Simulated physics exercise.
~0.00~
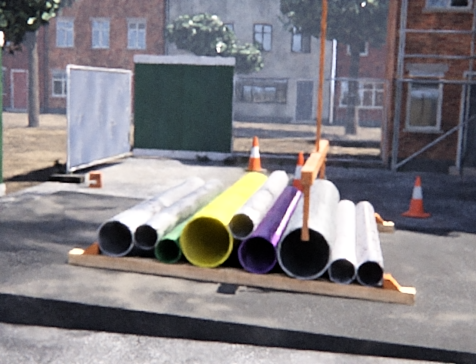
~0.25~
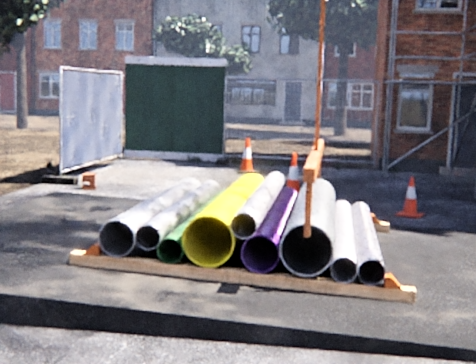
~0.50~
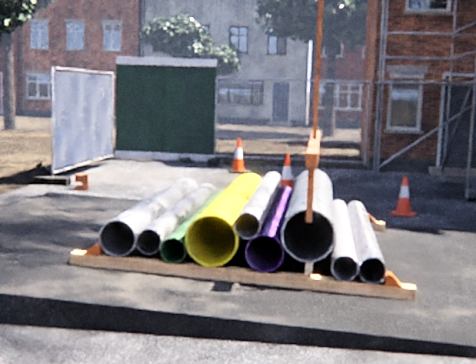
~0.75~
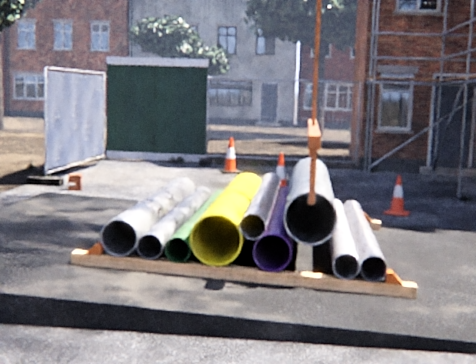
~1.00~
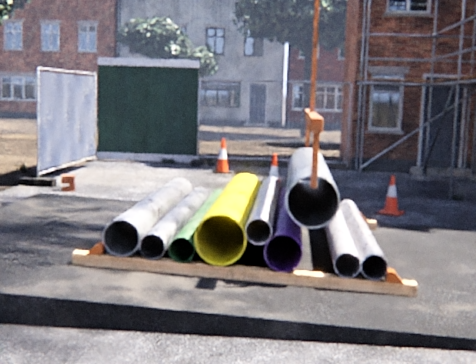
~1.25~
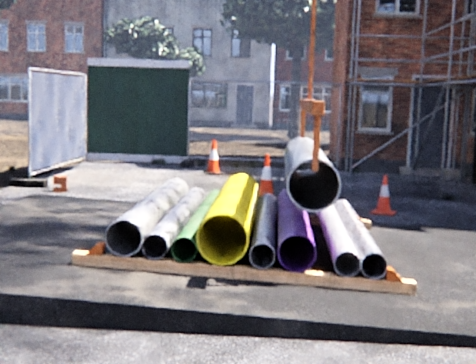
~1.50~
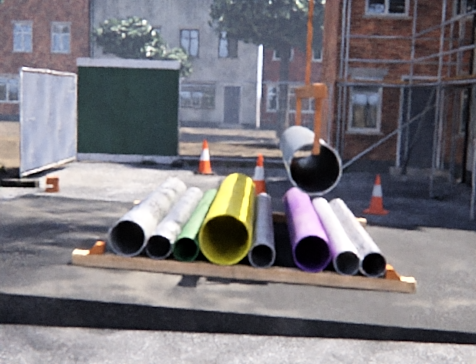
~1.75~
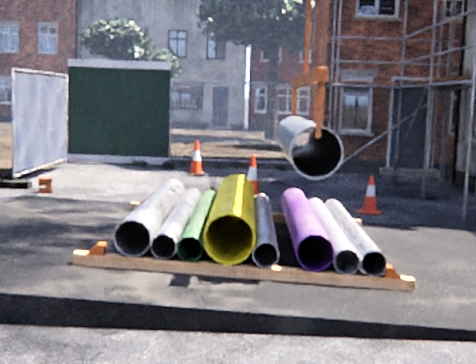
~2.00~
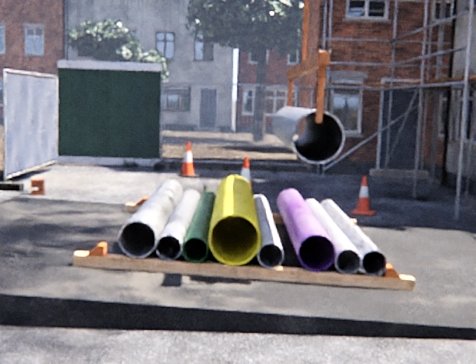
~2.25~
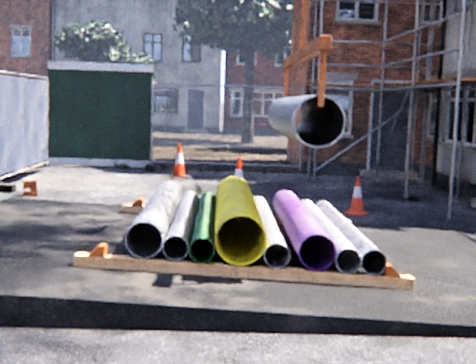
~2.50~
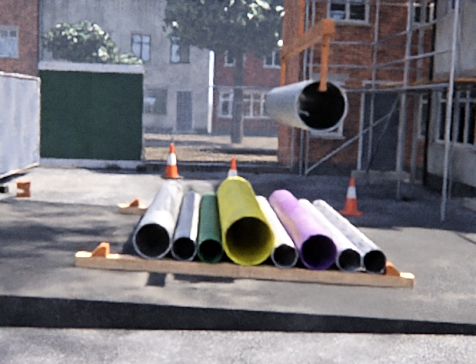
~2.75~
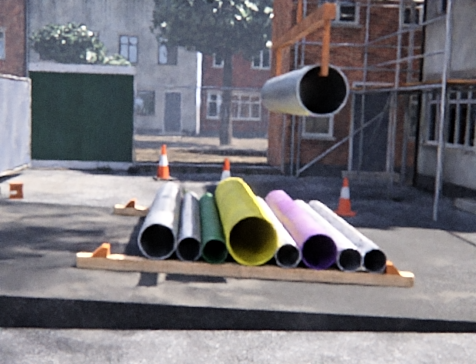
A large grey pipe rises on an orange hook while the pipes below roll right.
